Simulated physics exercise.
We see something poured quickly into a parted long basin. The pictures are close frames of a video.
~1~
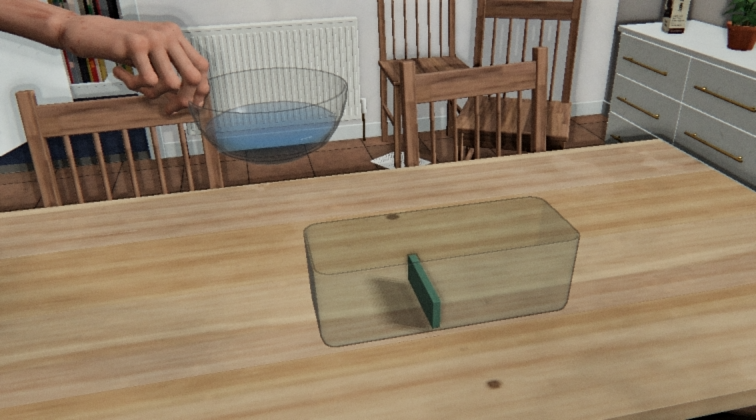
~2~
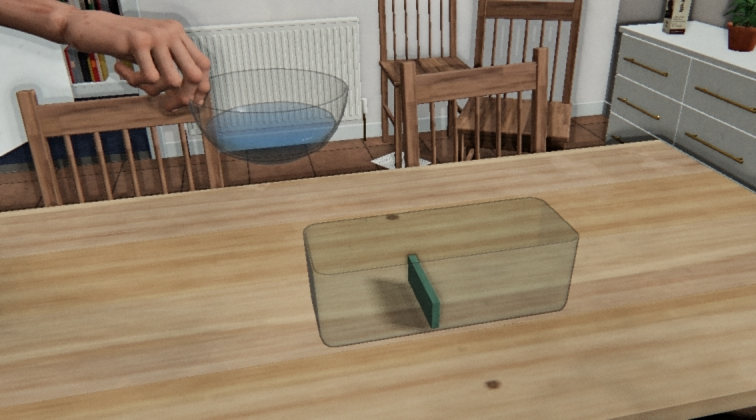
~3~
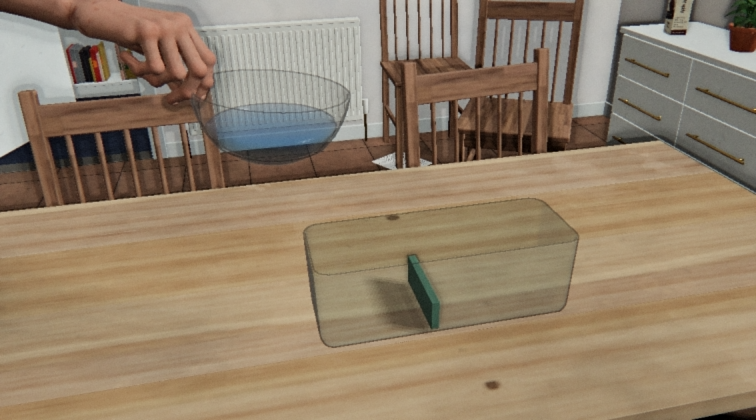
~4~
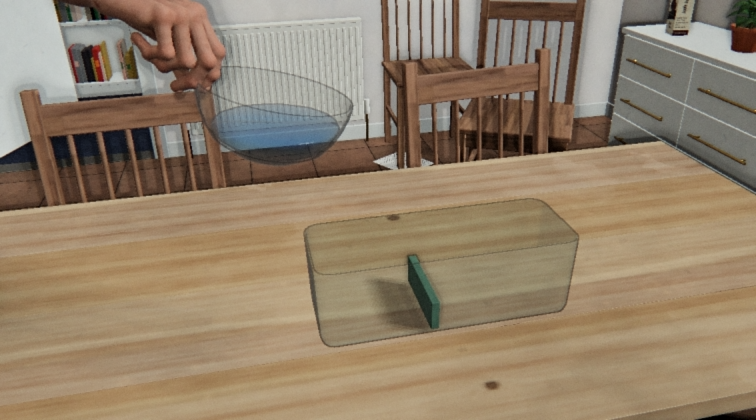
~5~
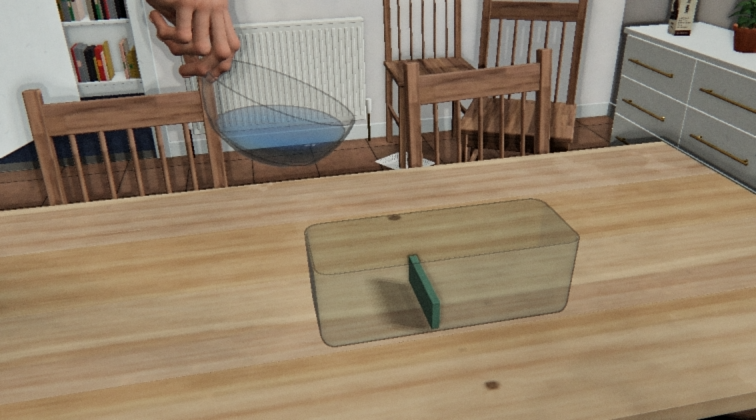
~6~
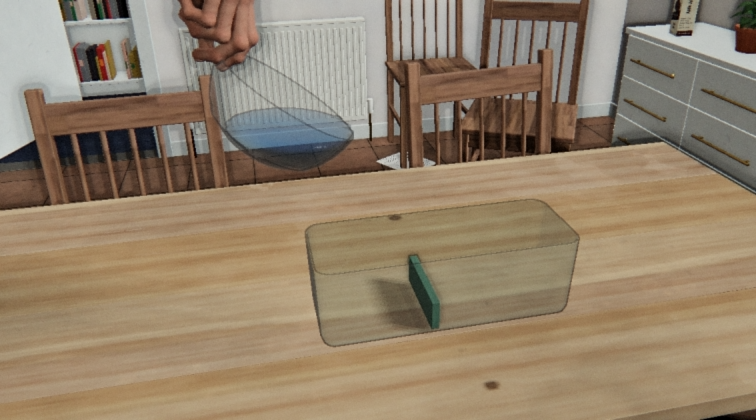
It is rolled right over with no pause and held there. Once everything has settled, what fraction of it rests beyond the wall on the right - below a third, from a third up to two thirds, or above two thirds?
Low band.
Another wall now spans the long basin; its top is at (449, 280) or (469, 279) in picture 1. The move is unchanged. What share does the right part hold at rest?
The first placement leaves close to 15 per cent, the second close to 15 per cent.
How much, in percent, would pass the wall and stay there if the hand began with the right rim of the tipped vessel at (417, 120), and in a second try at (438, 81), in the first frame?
Roughly 65 per cent, then roughly 80 per cent.
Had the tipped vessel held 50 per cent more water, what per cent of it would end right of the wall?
Some 15 parts in a hundred.
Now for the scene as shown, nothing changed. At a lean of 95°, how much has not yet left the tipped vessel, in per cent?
Some 10 in a hundred has yet to spill out.
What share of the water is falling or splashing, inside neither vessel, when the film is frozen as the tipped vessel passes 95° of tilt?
Around 45 in a hundred.
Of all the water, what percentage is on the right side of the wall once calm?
Close to 10 per cent.
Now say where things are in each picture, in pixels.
It leans 0°; its right rim is at (345, 84); the water meets the walls at (204, 125) and (336, 113); the long basin's rim runs from (309, 251) to (561, 217); the wall's top is at (424, 278), in the first picture.
It leans 2°; its right rim is at (346, 86); the water meets the walls at (204, 125) and (336, 114), in the second picture.
It leans 6°; its right rim is at (348, 93); the water meets the walls at (205, 123) and (336, 117), in the third picture.
It leans 14°; its right rim is at (351, 104); the water meets the walls at (209, 121) and (339, 120), in the fourth picture.
It leans 24°; its right rim is at (353, 117); the water meets the walls at (215, 121) and (345, 122), in the fifth picture.
It leans 36°; its right rim is at (351, 133); the water meets the walls at (224, 123) and (347, 124); 1 per cent is over the edge, in the sixth picture.
A moment on, the tilt is 95° and 11 per cent is still to pour, 43 is left of the wall and 0 right of it.
Next, the tilt is 108° and 0 per cent is still to pour, 81 is left of the wall and 4 right of it.
Then the tilt is 108° and 0 per cent is still to pour, 85 is left of the wall and 9 right of it.
Later the tilt is 108° and 0 per cent is still to pour, 85 is left of the wall and 9 right of it.
In the end 85 per cent lies left of the wall, 9 right of it and 6 outside.
